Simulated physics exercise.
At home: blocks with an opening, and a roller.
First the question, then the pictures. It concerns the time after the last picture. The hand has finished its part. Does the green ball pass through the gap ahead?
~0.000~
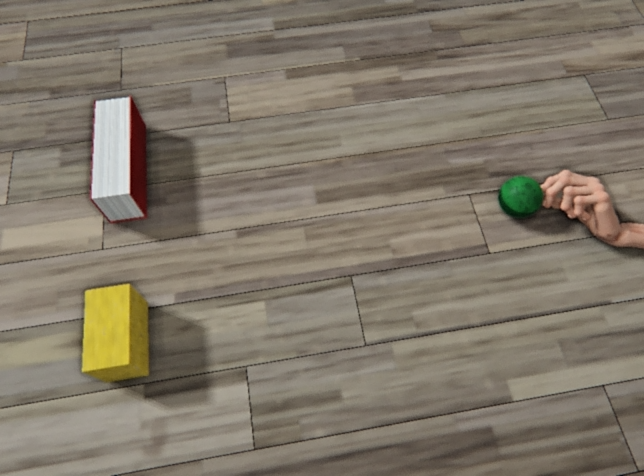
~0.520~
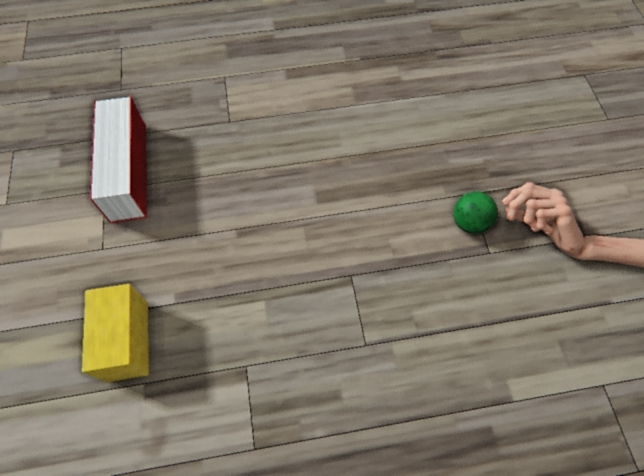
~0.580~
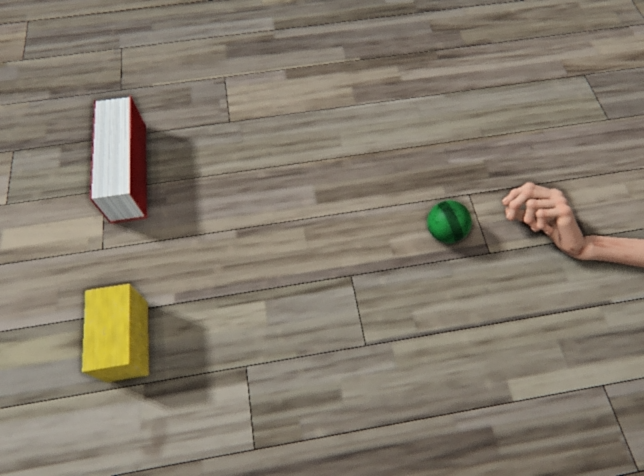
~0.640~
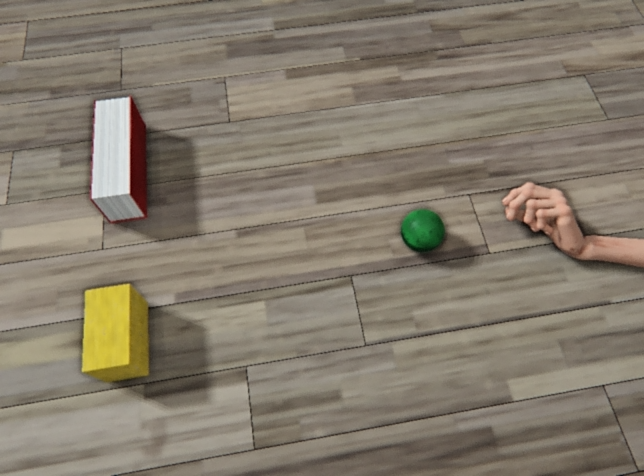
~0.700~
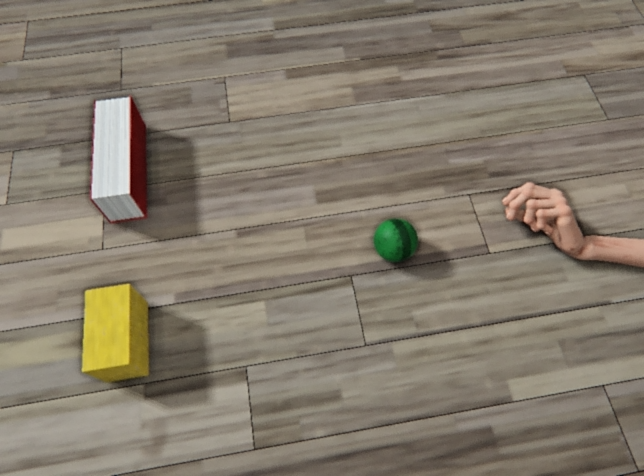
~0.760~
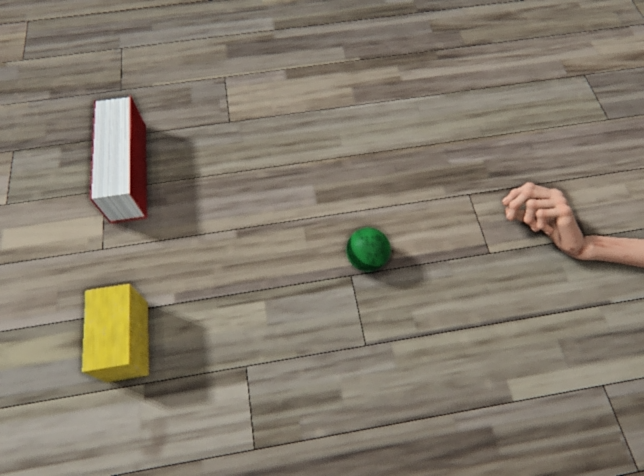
In the end the green ball bounces off.
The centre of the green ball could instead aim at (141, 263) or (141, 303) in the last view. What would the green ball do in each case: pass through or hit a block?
It slips through, then runs into a block.
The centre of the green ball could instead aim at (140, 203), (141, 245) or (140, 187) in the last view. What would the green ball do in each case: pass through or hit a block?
Log, aim 1: Held up; aim 2: Through the gap; aim 3: Held up.
After 1.18 s, green ball heading on near (165, 320).
In the end (2.3 s), the green ball hits a block.
